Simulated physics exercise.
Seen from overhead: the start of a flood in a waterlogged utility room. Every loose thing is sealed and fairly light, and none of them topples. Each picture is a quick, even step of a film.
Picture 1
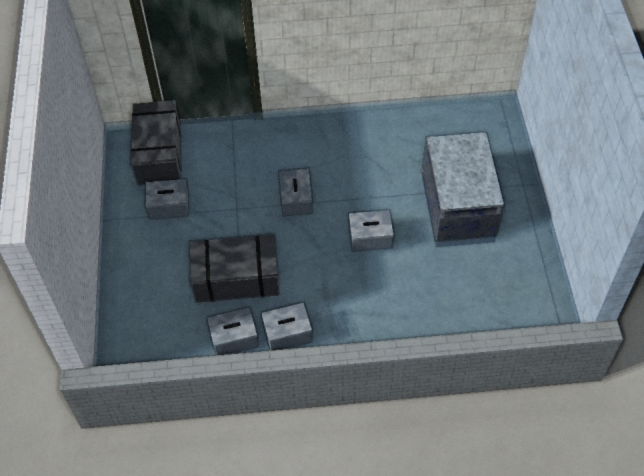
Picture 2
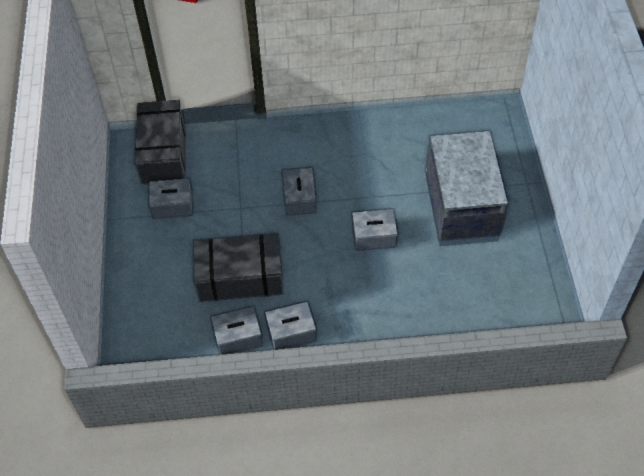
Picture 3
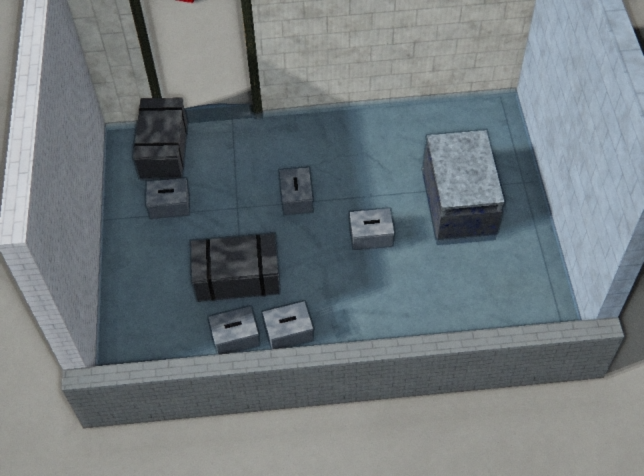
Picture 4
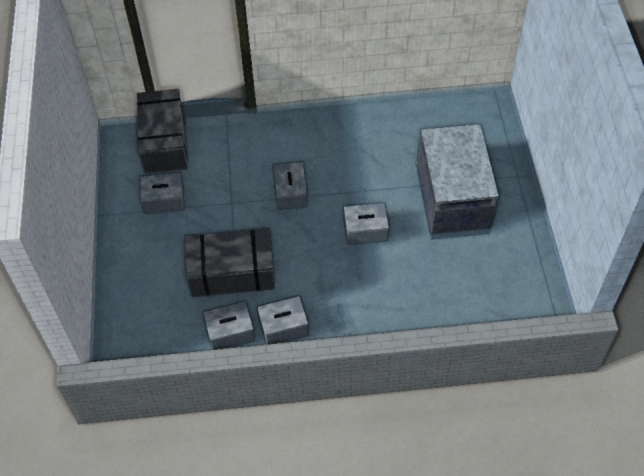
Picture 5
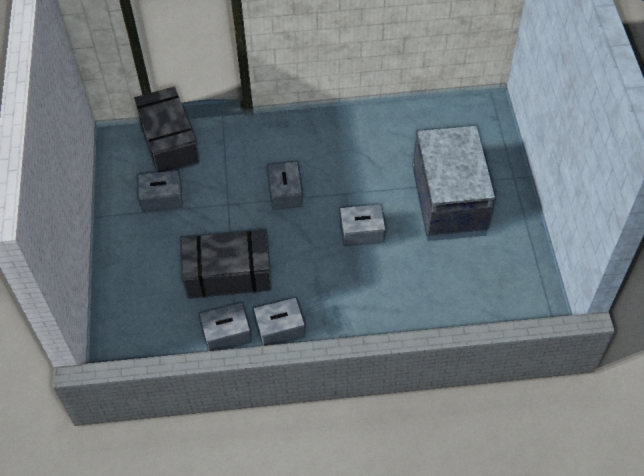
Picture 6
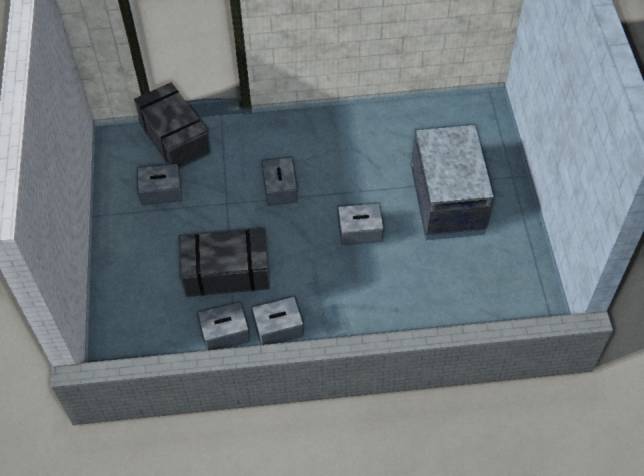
A dark banded box floats at the back left of a waterlogged, pale-walled utility room, seen from high above. Another dark banded box sits front left among four small grey slotted boxes, with a large mottled grey block at right on the blue floor. The dark panel in the back doorway gives way to pale ground, then the rear box turns counterclockwise, edging right, as the camera wavers slightly.
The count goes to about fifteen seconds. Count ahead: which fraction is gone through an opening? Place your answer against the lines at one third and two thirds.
It sits between the two lines.
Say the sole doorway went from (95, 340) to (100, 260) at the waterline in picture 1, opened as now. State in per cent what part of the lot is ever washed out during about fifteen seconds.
Around 70 in a hundred.
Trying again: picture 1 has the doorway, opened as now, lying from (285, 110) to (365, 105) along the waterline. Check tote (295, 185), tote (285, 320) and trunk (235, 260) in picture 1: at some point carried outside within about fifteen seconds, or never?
The three come to escape, no escape and no escape, in that order.
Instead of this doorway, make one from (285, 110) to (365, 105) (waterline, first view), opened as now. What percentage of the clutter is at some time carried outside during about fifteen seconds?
Around 30 per cent.
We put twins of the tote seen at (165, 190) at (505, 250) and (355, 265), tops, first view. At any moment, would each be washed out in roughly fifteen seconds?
Held back; held back.
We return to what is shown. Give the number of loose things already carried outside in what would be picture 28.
Total: 3.
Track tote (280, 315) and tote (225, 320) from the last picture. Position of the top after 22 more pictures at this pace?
Approximately (247, 298) for the first and (202, 299) for the second.
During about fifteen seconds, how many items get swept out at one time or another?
3.
A moment on, 0 of 7 are out; 7 afloat.
Next, 2 of 7 are out; 5 afloat.
Later, 3 of 7 are out; 4 afloat.
In the end, 3 of 7 are out; 4 afloat.
